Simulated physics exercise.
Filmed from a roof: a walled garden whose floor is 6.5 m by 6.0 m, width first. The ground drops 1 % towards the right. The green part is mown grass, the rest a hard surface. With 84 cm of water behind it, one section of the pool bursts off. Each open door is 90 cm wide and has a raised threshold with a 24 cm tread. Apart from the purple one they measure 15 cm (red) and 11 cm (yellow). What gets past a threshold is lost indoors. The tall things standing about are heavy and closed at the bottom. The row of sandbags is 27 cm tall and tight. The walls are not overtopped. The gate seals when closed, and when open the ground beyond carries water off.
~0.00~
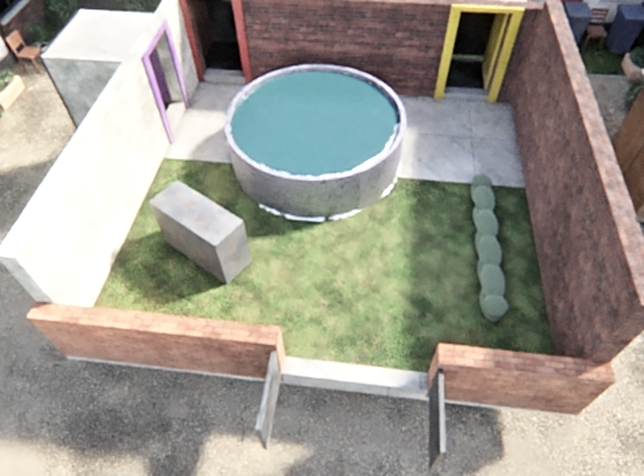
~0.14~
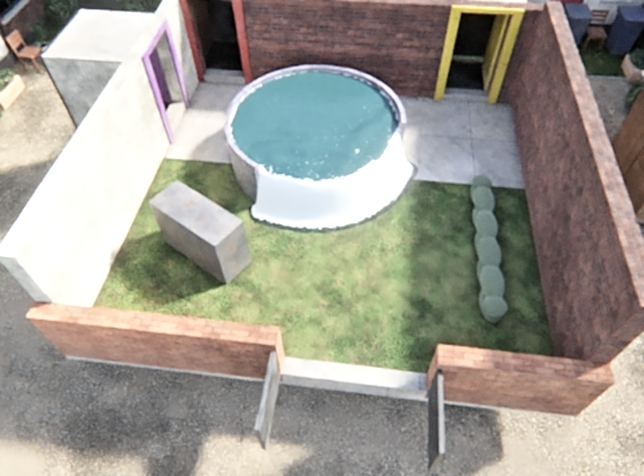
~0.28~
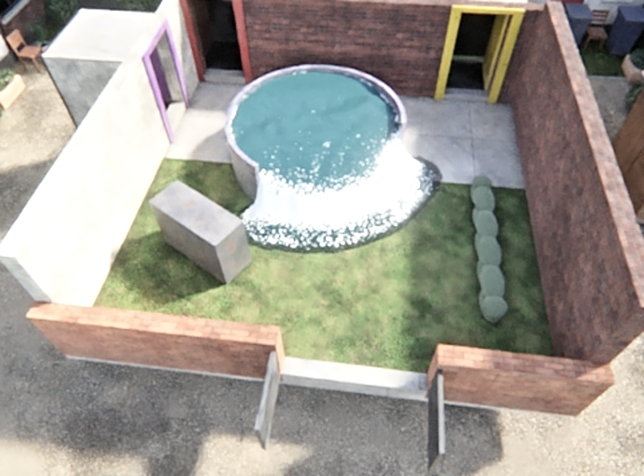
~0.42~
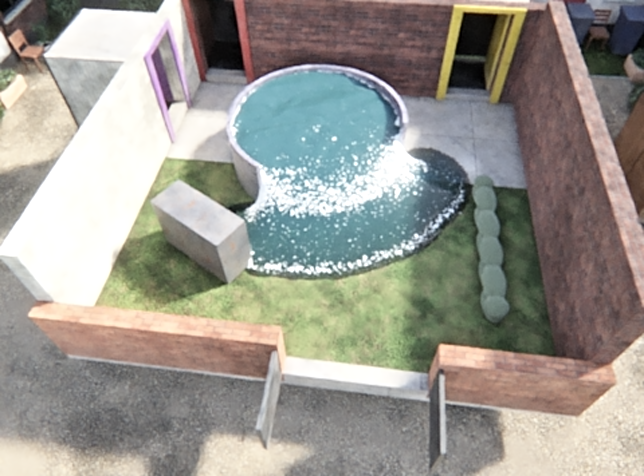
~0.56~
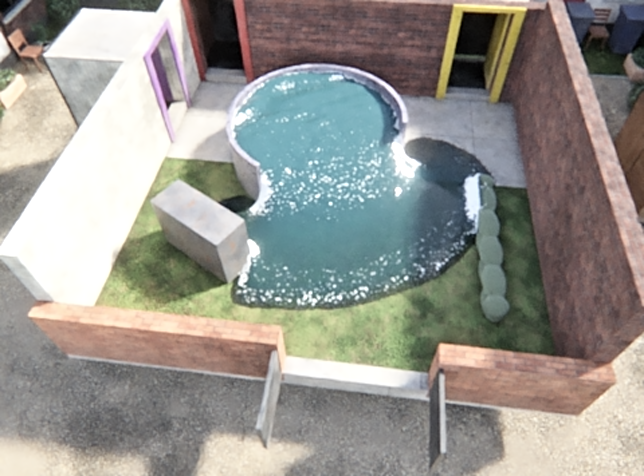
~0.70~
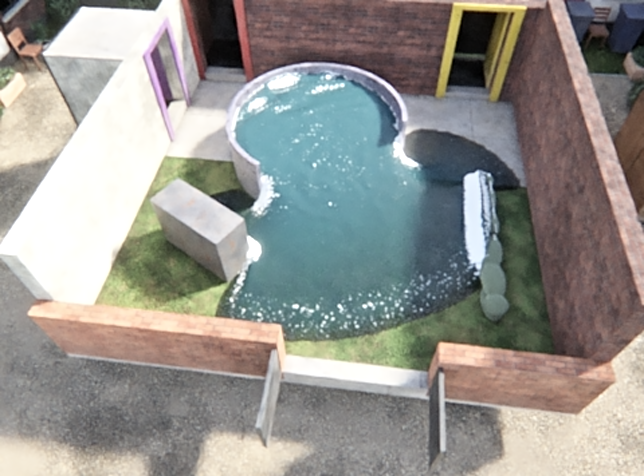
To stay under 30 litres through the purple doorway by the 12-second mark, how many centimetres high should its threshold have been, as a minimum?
Close to 7 cm is just enough.
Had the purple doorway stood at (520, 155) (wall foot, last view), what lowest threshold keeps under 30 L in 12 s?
About 12.5 cm.
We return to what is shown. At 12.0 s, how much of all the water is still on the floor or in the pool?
Some 58 per cent remains.
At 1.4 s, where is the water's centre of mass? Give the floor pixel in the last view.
At about (342, 196).
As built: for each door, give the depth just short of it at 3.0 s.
In cm: Red 0, purple 1, yellow 11.
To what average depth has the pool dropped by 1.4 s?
Some 44 cm.
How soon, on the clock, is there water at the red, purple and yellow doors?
Arrival: Red 5.0 s, purple 3.2 s, yellow 2.0 s.
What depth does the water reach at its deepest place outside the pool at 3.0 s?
About 46 cm.
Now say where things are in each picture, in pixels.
In the first frame, the pool at (315, 120) is whole and still, 84 cm deep; the purple door at (166, 78) is dry.
In the second frame, the gap is at (350, 198), the front 0.3 m out at (259, 219); the back of the pool holds 84 cm.
In the third frame, the gap is at (350, 201), the front 0.8 m out at (249, 241); the back of the pool holds 84 cm.
In the fourth frame, the gap is at (351, 203), the front 1.3 m out at (465, 197); the back of the pool holds 84 cm.
In the fifth frame, the front is at (238, 299), 1.8 m from the gap at (351, 204); 8.4 m2 of floor is wet, 81 cm left at the back.
In the sixth frame, the front is at a hidden place, 2.3 m from the gap at (351, 203); 11.5 m2 of floor is wet, 70 cm left at the back; the purple door at (167, 76), 4.0 m from the gap, is still 2.3 m from the nearest water.
After 1.4 s water covers 55 % of the floor, deepest (38 cm) near (466, 228); it has not reached the purple door.
After 3.0 s water covers 80 % of the floor, deepest (46 cm) near (547, 385); it has not reached the purple door.
After 12.0 s water covers 95 % of the floor, deepest (14 cm) near (360, 97); 8 cm at the purple door, 0 litres in over its 18 cm threshold.
At the purple door as built, the water arrived by 3.3 s and peaked near 13 cm at 8.2 s.
Run again over the same 12 s with other heights there, 46 litres in over 6 cm, 17 litres over 8.5 cm. The limit of 30 litres is kept from about 7 cm up.
